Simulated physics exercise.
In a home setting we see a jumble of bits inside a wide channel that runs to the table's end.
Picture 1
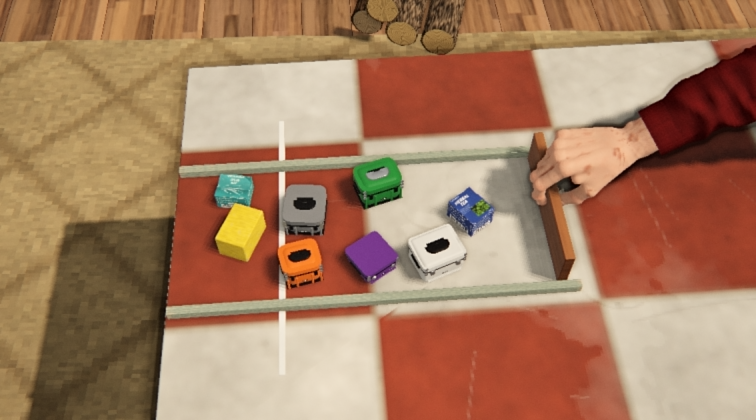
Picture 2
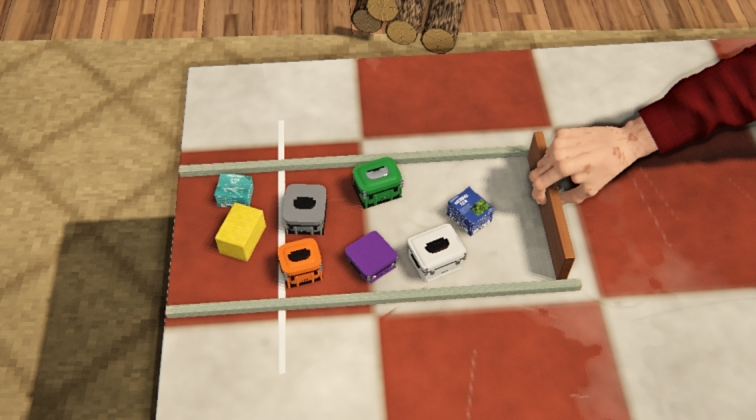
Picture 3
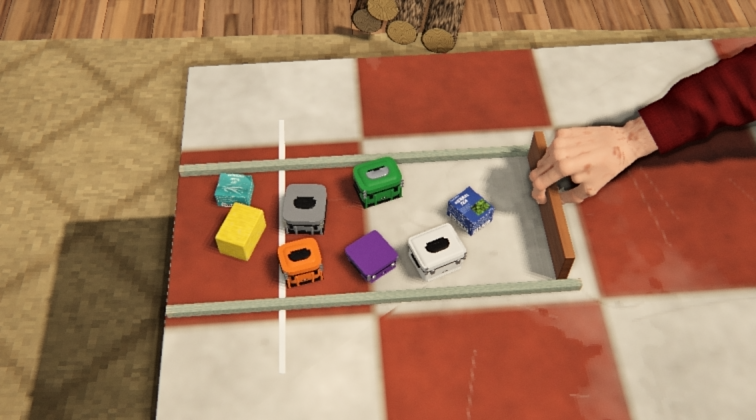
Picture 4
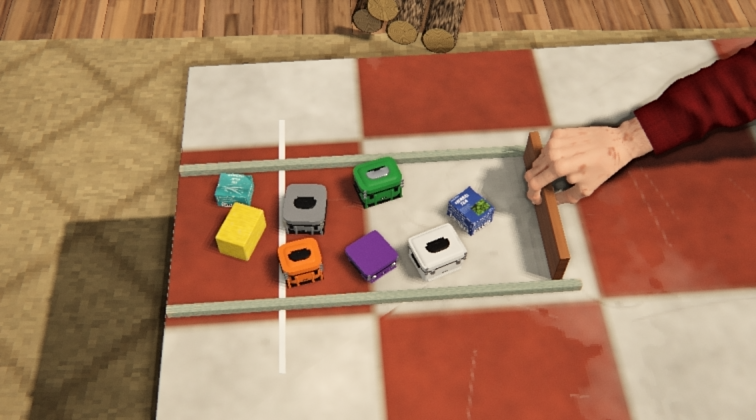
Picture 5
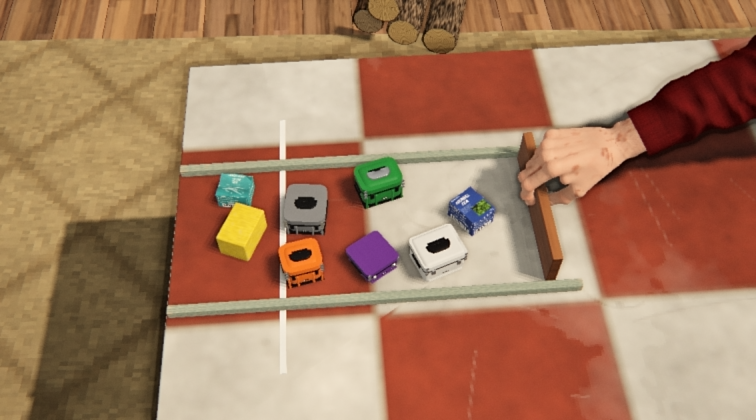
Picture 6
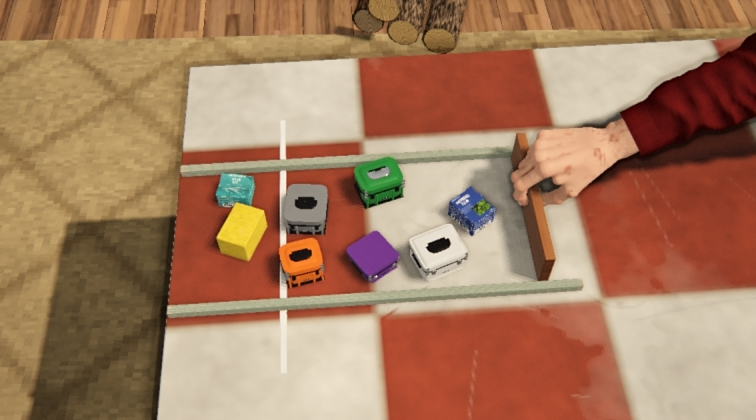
A hand sliding a brown board slightly left along a railed channel, while the colourful boxes and cases ahead sit still.
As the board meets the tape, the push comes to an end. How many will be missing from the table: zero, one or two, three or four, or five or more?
The table loses nothing.
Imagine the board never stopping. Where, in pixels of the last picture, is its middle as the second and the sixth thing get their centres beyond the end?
(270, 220), later (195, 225).
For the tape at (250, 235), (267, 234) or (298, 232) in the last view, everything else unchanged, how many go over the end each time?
Try 1: 2; try 2: 2; try 3: 0.
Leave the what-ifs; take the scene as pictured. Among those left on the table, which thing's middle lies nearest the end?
The one you want is the orange case.
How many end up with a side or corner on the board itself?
At rest, 3 are in contact.
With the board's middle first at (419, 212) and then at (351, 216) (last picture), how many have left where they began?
Tally at point one: 3; at point two: 7.
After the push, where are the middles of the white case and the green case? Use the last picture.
Okay, so first (259, 258), and next (261, 183).
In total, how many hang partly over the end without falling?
Counting them gives 2.
Soon after, none off yet; turquoise box at rest near (236, 191); yellow block at rest near (242, 232); orange case at rest near (302, 263).
After that, none off yet; turquoise box at rest near (236, 191); yellow block at rest near (242, 232); orange case displaced a little near (280, 262).
And then, none off yet; turquoise box at rest near (235, 189); yellow block displaced a little near (216, 232); orange case displaced well along near (212, 267).
In the end, the number that fall off is zero.
